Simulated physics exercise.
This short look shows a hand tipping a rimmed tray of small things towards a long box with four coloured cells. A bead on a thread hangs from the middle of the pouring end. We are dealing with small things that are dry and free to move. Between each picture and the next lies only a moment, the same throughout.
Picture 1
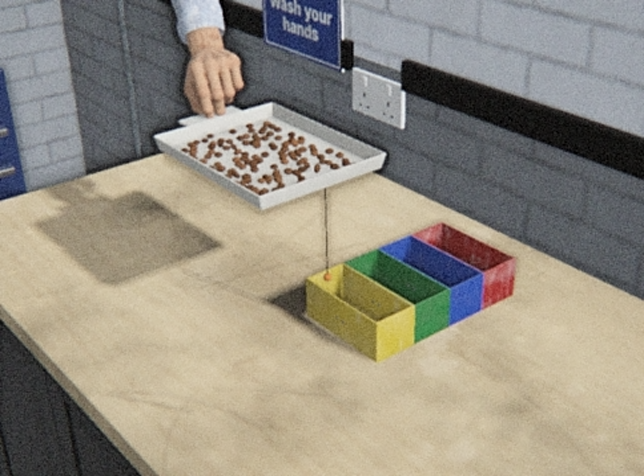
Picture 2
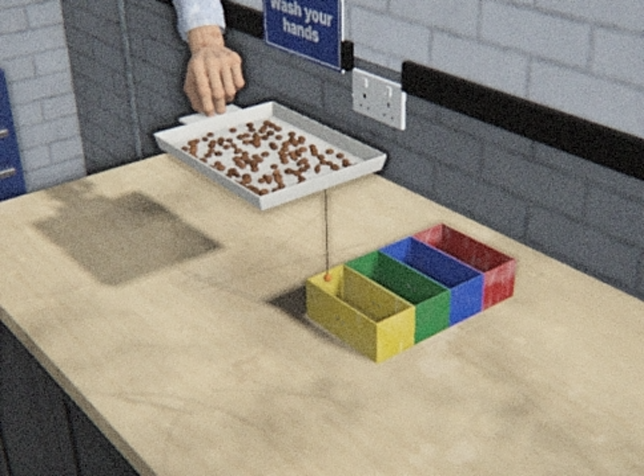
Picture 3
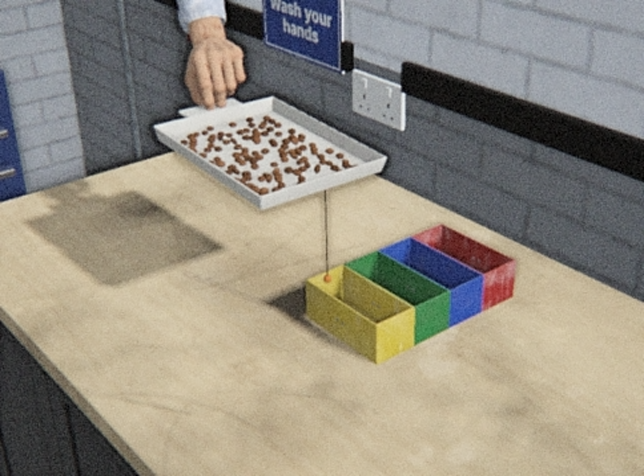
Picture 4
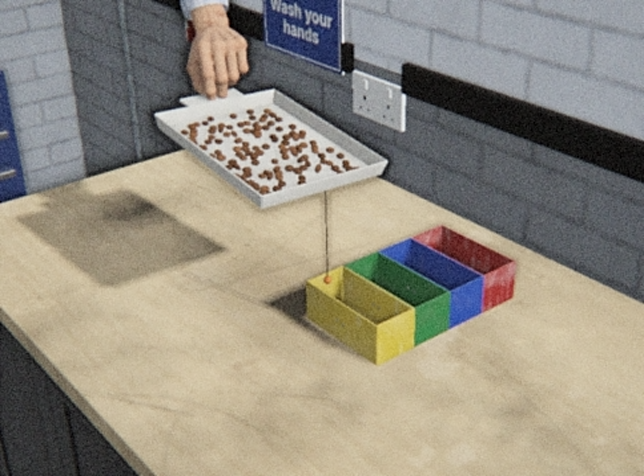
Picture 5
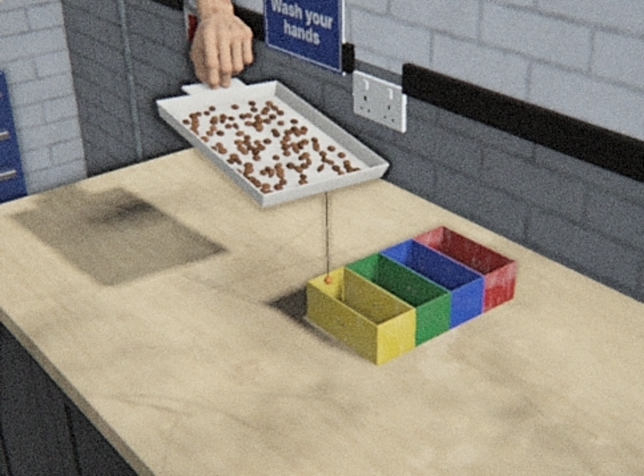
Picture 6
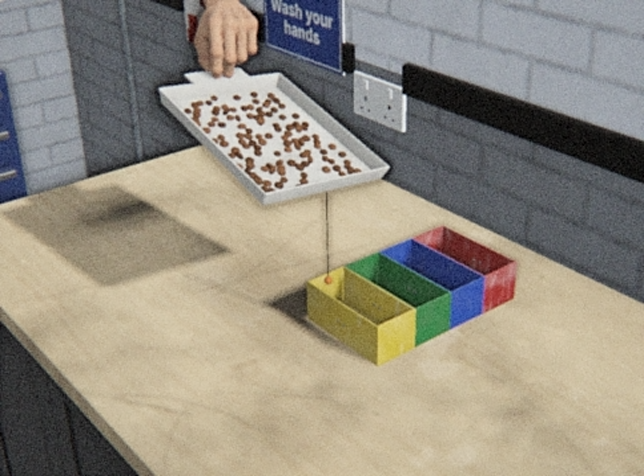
On a wooden worktop by a grey brick wall, a hand holds a rimmed white tray of small brown pieces near four coloured cells, keeping it nearly still, then gradually raising its handle end and tilting it towards the right corner.
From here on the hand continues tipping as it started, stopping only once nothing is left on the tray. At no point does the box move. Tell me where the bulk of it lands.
The bulk lands in the green cell.
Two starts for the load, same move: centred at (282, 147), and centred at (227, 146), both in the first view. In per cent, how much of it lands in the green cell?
In order, 80 % then 70 %.
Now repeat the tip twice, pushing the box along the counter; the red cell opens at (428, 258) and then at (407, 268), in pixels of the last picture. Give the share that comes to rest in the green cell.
Roughly 30 per cent, then roughly 10 per cent.
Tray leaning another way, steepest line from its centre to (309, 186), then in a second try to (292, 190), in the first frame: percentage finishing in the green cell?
Roughly 10 per cent, and 0 per cent.
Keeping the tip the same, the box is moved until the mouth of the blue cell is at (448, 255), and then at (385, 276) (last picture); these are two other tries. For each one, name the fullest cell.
Position one: The yellow one. Position two: The cell in blue.
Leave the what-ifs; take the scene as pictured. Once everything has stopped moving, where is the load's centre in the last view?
Last view, centre at rest - approx. (392, 310).
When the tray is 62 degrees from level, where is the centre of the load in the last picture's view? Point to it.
Look close to (343, 163) in the last picture.
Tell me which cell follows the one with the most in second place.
Second place: The yellow one.
Soon, tray tipped steeply; all on the tray.
A while on, tray tipped past a quarter turn; about a quarter on the tray; about half in the green cell; a small part in the yellow cell; a stray few in the blue cell; about a quarter falling or outside the box.
Towards the end, tray tipped past a quarter turn; most in the green cell; a small part in the yellow cell; a stray few in the blue cell.
Finally, tray tipped past a quarter turn; most in the green cell; a small part in the yellow cell; a stray few in the blue cell; none in the red cell.
